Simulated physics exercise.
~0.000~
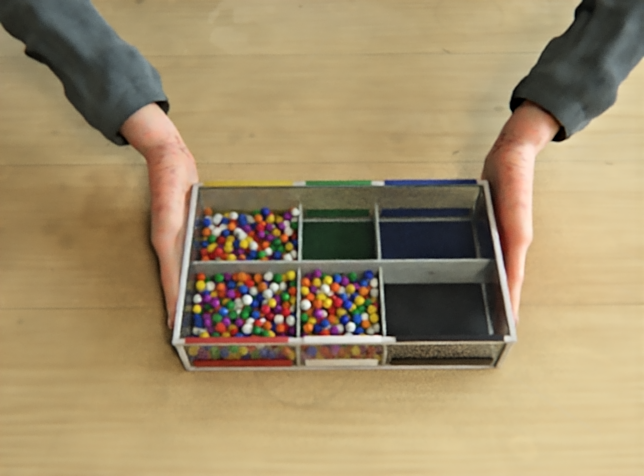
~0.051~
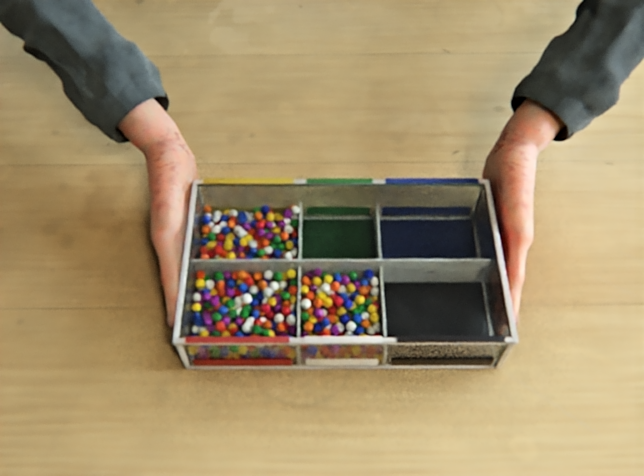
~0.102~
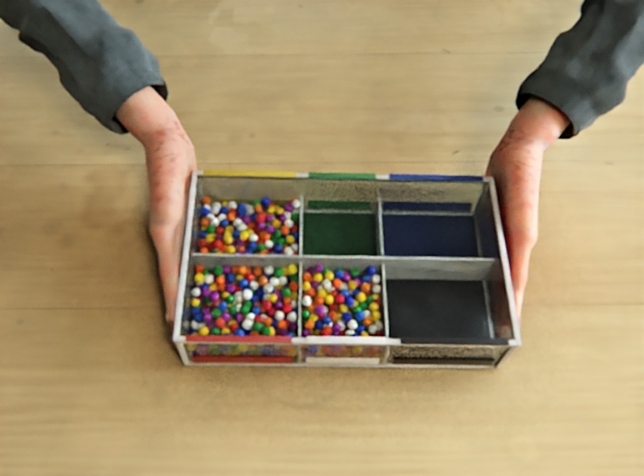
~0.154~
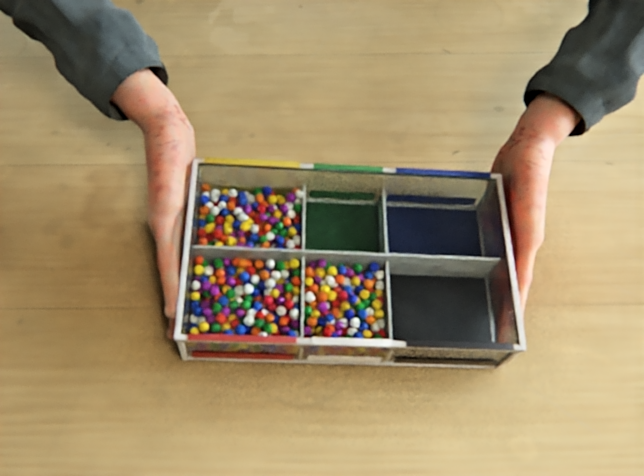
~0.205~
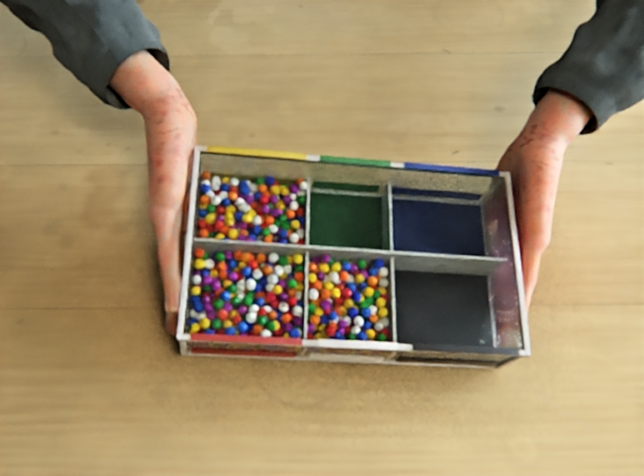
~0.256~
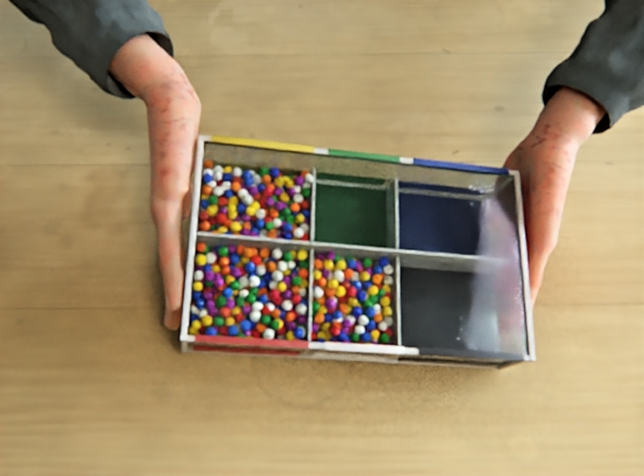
On a wooden table, two hands slowly tilting a clear-lidded divided box of multicoloured beads, its right front corner lowest.
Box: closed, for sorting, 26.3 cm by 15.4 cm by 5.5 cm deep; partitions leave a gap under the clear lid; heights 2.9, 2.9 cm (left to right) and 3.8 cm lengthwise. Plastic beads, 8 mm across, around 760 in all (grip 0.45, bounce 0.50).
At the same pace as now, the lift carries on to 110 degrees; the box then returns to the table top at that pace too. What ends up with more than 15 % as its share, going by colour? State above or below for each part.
Result: Red compartment: Beats the threshold. Blue compartment: Fails to beat the threshold. Green compartment: Fails to beat the threshold. Yellow compartment: Fails to beat the threshold. White compartment: Beats the threshold. Black compartment: Beats the threshold.
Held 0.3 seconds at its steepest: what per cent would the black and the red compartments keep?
In per cent: Black 50; red 25.
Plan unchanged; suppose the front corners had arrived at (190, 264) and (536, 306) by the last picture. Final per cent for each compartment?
Per cent at the finish: Red 5, blue 55, green 15, yellow 5, white 5, black 20.
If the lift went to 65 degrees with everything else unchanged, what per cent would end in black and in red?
Black 10 %; red 35 %.
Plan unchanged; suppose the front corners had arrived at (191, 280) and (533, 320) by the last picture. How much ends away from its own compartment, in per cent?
My guess is close to 95 per cent.
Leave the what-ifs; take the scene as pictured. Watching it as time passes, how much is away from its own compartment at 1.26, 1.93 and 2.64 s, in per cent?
In order: 40, then 60, then 60.
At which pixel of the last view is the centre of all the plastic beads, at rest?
Once everything settles, the centre is around (367, 330).
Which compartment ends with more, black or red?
The black compartment.
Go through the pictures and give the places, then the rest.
In the first picture, box tilt 0 degrees, front corners at (178, 340) and (510, 338); red 40 %, yellow 35 %, white 30 %.
In the second picture, box tilt 1 degrees, front corners at (179, 339) and (511, 338).
In the third picture, box tilt 4 degrees, front corners at (179, 337) and (514, 341), lowest corner right front.
In the fourth picture, box tilt 9 degrees, front corners at (180, 335) and (519, 346), lowest corner right front.
In the fifth picture, box tilt 14 degrees, front corners at (183, 335) and (524, 351), lowest corner right front.
In the sixth picture, box tilt 19 degrees, front corners at (187, 336) and (528, 356), lowest corner right front; red 40 %, yellow 35 %, white 30 %. Its pace works out near 100 degrees a second.
After 1.26 s, tilt 110 degrees; red 30 %, green 5 %, yellow 15 %, white 30 %, black 25 %.
After 1.93 s, tilt 49 degrees; red 25 %, yellow 5 %, white 25 %, black 45 %.
After 2.64 s, tilt 0 degrees; red 25 %, yellow 5 %, white 25 %, black 45 %.
At rest (3.2 s), red 25 %, blue 0 %, green 0 %, yellow 5 %, white 25 %, black 45 %.
